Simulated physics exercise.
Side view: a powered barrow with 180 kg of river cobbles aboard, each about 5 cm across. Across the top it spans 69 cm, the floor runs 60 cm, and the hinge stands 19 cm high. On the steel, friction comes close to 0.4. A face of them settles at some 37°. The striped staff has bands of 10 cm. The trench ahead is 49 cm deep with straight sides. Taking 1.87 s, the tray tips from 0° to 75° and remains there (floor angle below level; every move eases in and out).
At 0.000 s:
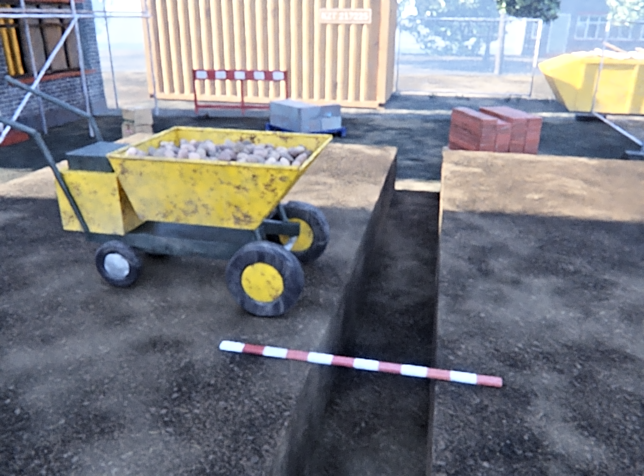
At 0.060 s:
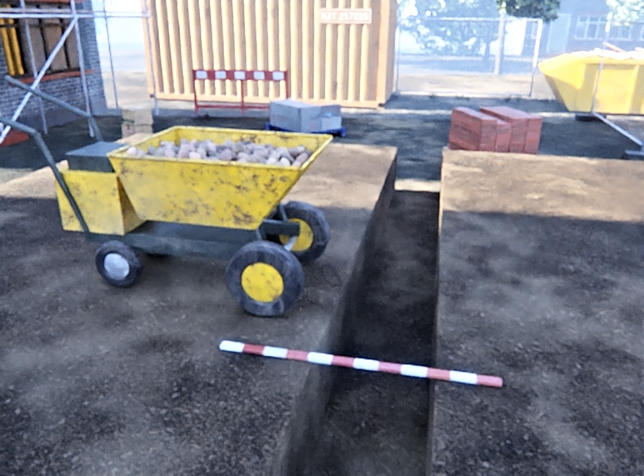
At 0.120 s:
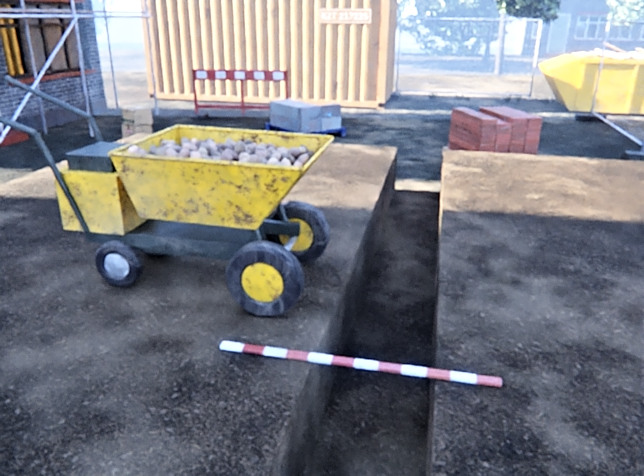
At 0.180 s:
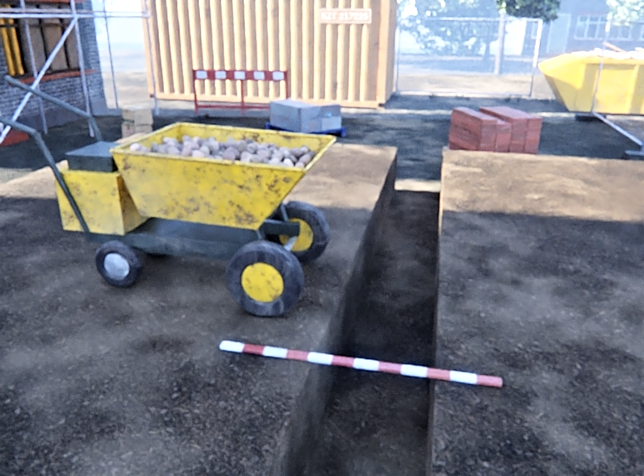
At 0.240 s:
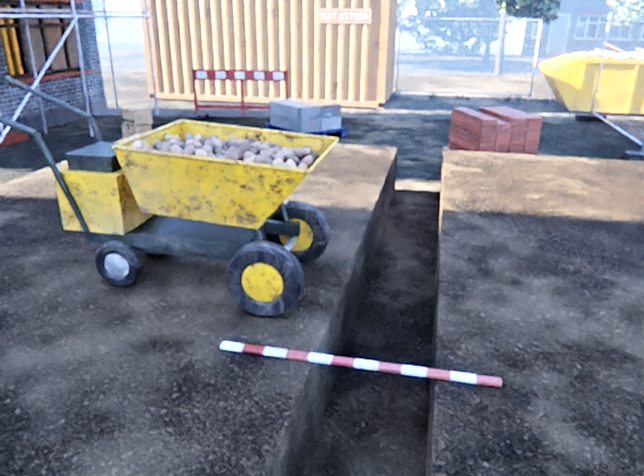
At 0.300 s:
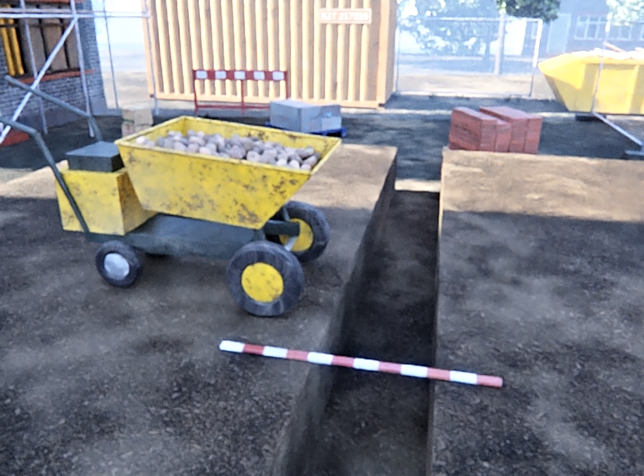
In the video, a yellow powered barrow loaded with rounded stones stands beside a straight-sided trench with a red-and-white striped staff lying across it. The barrow's tray slowly tilts slightly toward the right while its wheels stay still.
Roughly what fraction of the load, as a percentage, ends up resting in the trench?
Roughly 71 per cent of the load.
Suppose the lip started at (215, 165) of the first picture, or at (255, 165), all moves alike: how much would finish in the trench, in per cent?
First place: Near 100%; second place: Near 100%.
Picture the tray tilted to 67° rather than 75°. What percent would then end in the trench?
In that case around 75 percent.
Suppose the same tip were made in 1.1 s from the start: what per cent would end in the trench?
It would be near 60 percent.
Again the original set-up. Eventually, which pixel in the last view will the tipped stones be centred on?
At about pixel (413, 362) in the last view.
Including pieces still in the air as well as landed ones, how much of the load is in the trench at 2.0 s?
40 per cent or so by then.
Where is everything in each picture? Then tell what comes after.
In the first picture, lip at (301, 169), floor tilted 0°, highest stones at (235, 149).
In the second picture, the tray is at 0°, its lip at (301, 169); the top of the load is at (212, 148); the stones move at 0.1 m/s on average.
In the third picture, the tray is at 1°, its lip at (302, 170); the top of the load is at (213, 147); the stones move at 0.1 m/s on average.
In the fourth picture, lip at (305, 171), floor tilted 2°, highest stones at (205, 145); the stones move at 0.2 m/s on average.
In the fifth picture, the tray is at 3°, its lip at (308, 172); the top of the load is at (201, 143); the stones move at 0.3 m/s on average.
In the sixth picture, lip at (312, 174), floor tilted 5°, highest stones at (198, 139); the stones move at 0.3 m/s on average.
After 1.4 s the floor is at 63°; 98 % in the tray, 2 % in the trench; the foremost stones are at (416, 274).
After 2.0 s the floor is at 75°; 38 % in the tray, 38 % in the trench, 24 % past the trench; the foremost stones are at (543, 300).
After 2.3 s the floor is at 75°; 15 % in the tray, 56 % in the trench, 29 % past the trench; the foremost stones are at (607, 316).
After 4.3 s the floor is at 75°; 0 % in the tray, 71 % in the trench, 29 % past the trench; the foremost stones are at (620, 299).
